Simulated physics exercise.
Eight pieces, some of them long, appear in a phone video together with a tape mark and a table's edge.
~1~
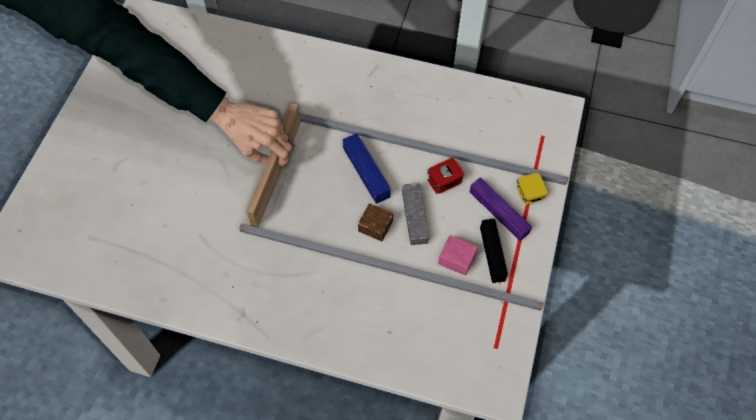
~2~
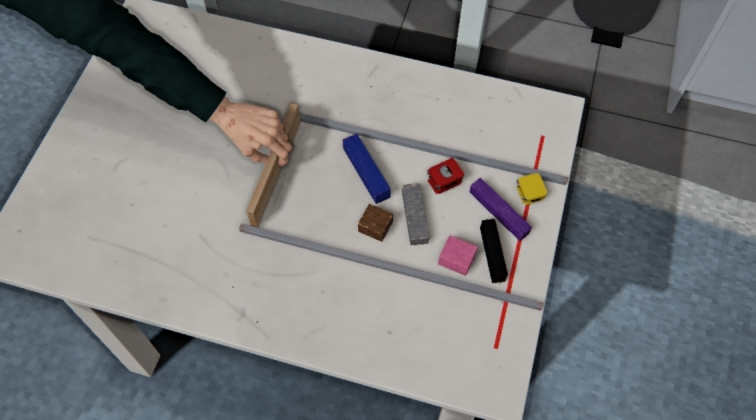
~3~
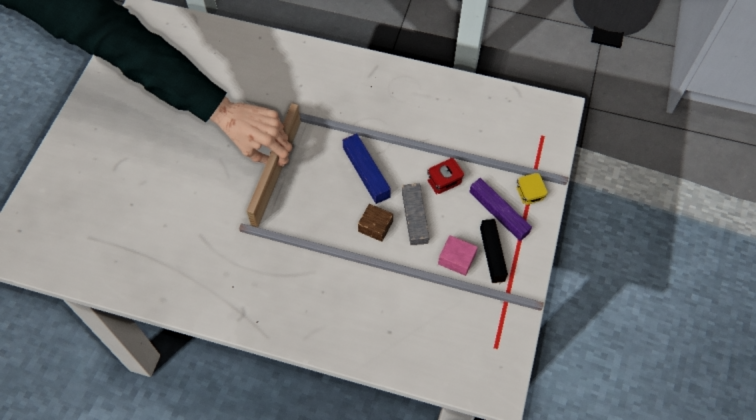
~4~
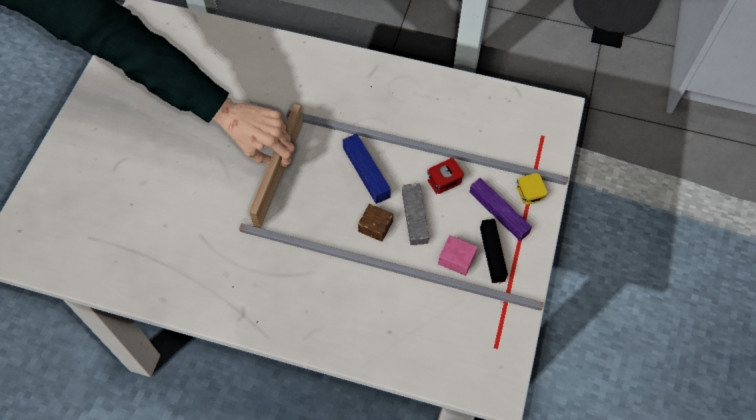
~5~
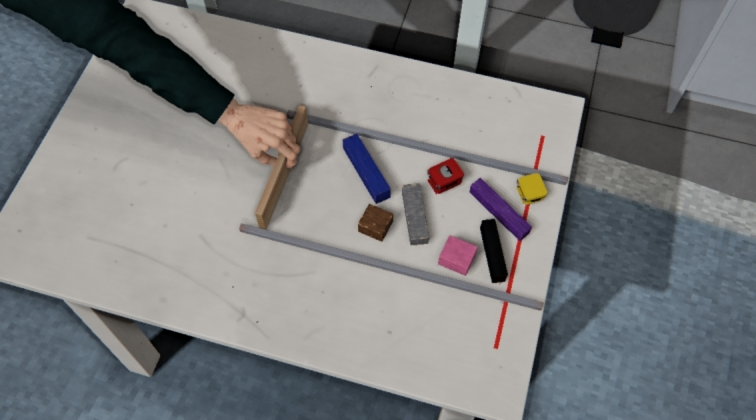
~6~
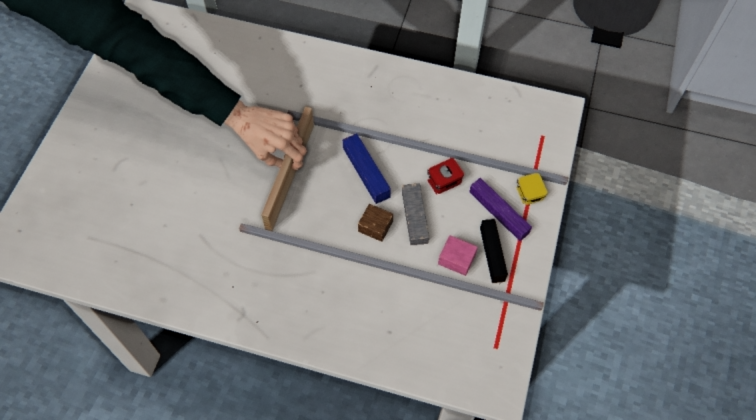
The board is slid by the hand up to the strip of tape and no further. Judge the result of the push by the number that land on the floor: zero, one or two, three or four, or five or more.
Pieces that go over the edge: Either three or four.
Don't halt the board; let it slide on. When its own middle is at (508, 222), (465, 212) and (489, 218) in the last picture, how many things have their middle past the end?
The numbers past the end are 3, 0 and 0.
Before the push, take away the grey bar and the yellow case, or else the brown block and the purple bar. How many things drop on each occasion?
Count of fallen: 3 / 2.
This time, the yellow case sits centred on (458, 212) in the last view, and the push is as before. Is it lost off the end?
Lab note: Started there, it ends up below.
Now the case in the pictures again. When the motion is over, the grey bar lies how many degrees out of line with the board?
Out of line by around 10°.
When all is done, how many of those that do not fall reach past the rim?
That'd be 2.
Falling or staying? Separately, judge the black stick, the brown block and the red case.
Black stick - gone, brown block - still on top, red case - still on top.
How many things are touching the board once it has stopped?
It touches 2.
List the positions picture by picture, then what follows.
In the first frame, yellow case (532, 190); black stick (494, 251); purple bar (500, 209); board (275, 164); tape (521, 234).
In the second frame, black stick (493, 251); red case (446, 177).
In the third frame, purple bar (500, 209); blue bar (366, 168).
In the fourth frame, yellow case (531, 190); board (278, 165).
In the fifth frame, black stick (493, 251); grey bar (415, 214).
In the sixth frame, yellow case (531, 190); black stick (493, 251); purple bar (500, 209); board (289, 168); tape (521, 234).
Soon after, none off yet; yellow case at rest near (531, 190); black stick at rest near (493, 251); purple bar at rest near (500, 209).
In the end, the number that fall off is three or four; gone, pink block, purple bar, black stick and yellow case.
